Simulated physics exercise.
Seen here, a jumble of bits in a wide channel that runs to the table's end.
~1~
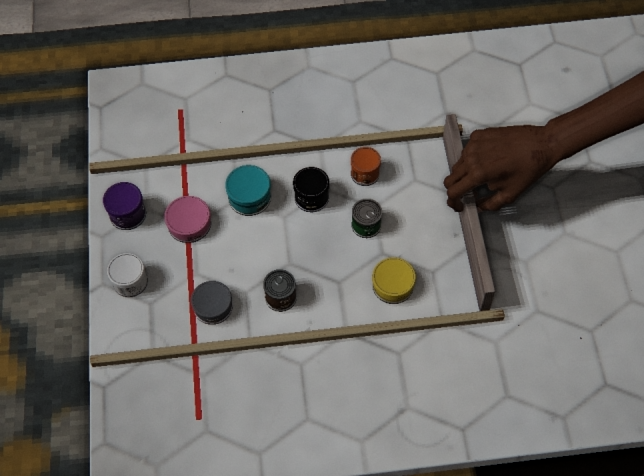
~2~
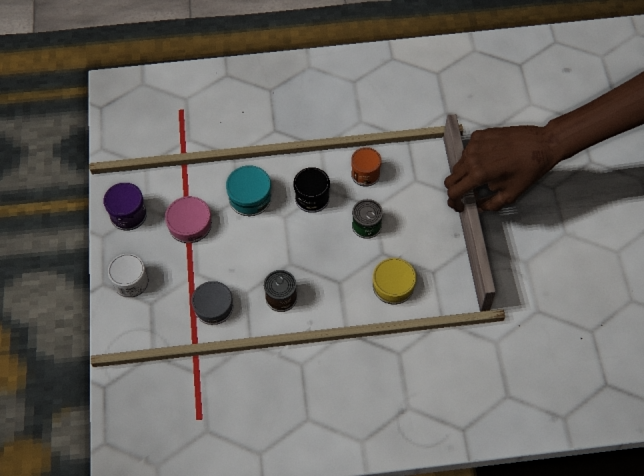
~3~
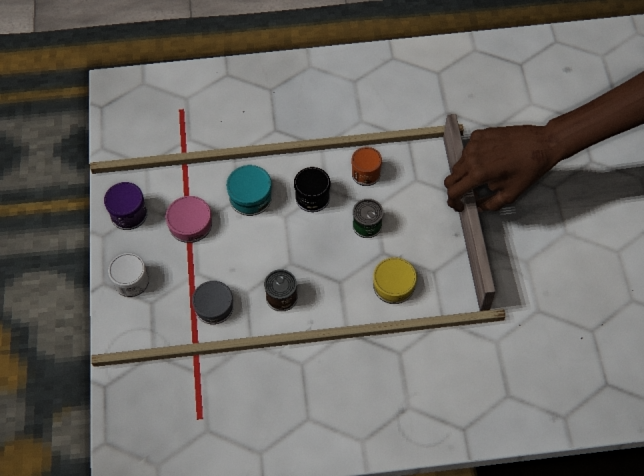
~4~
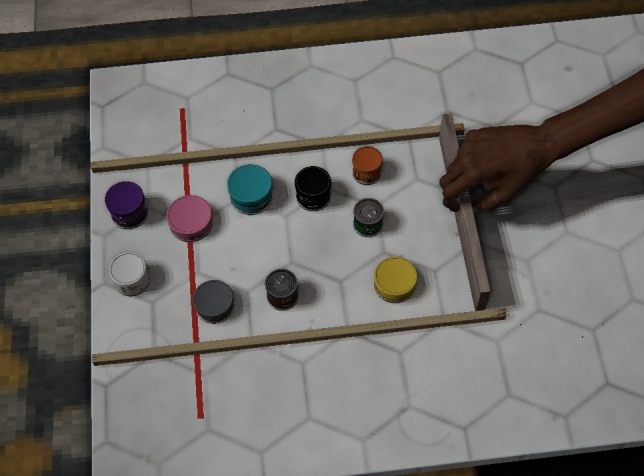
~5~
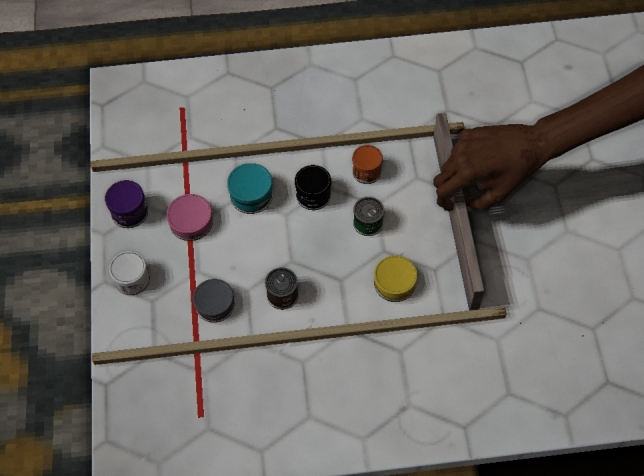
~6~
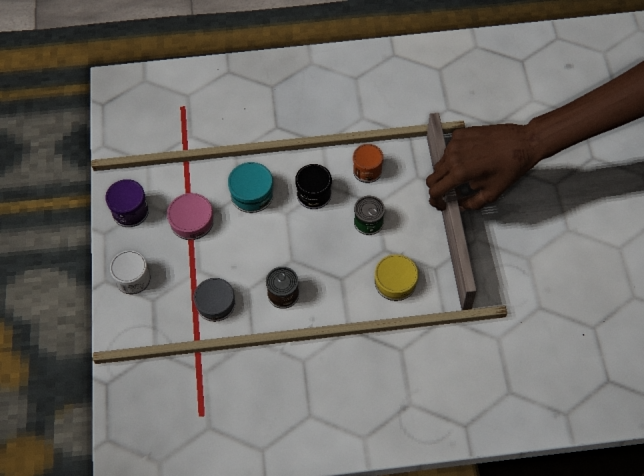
On a pale hexagon-patterned tabletop, small round pots and tins sit scattered between two wooden strips, with a red line crossing near the left. A hand holds a board upright at the right, at first almost still, then slides it slightly left while the containers stay in place.
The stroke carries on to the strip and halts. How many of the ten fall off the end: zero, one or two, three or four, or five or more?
Outcome: The number that fall off is zero.
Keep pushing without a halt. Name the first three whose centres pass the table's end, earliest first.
In order: The grey tin, then the purple pot, then the brown tin.
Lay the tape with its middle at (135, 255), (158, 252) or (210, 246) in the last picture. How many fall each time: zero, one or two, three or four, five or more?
In that order: Five or more; just one or two; no fall at all.
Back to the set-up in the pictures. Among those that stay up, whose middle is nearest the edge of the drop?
It is the grey tin.
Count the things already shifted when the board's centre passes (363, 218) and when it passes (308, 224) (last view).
By then 3, and 6.
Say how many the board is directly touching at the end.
4 of them.
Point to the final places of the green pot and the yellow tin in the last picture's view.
Near (175, 237) and (173, 301).
Early on, none off yet; purple pot at rest near (128, 203); white pot at rest near (131, 273); pink tin at rest near (191, 217).
A while later, none off yet; purple pot at rest near (128, 203); white pot at rest near (131, 273); pink tin moving near (181, 221).
Finally, the number that fall off is zero.
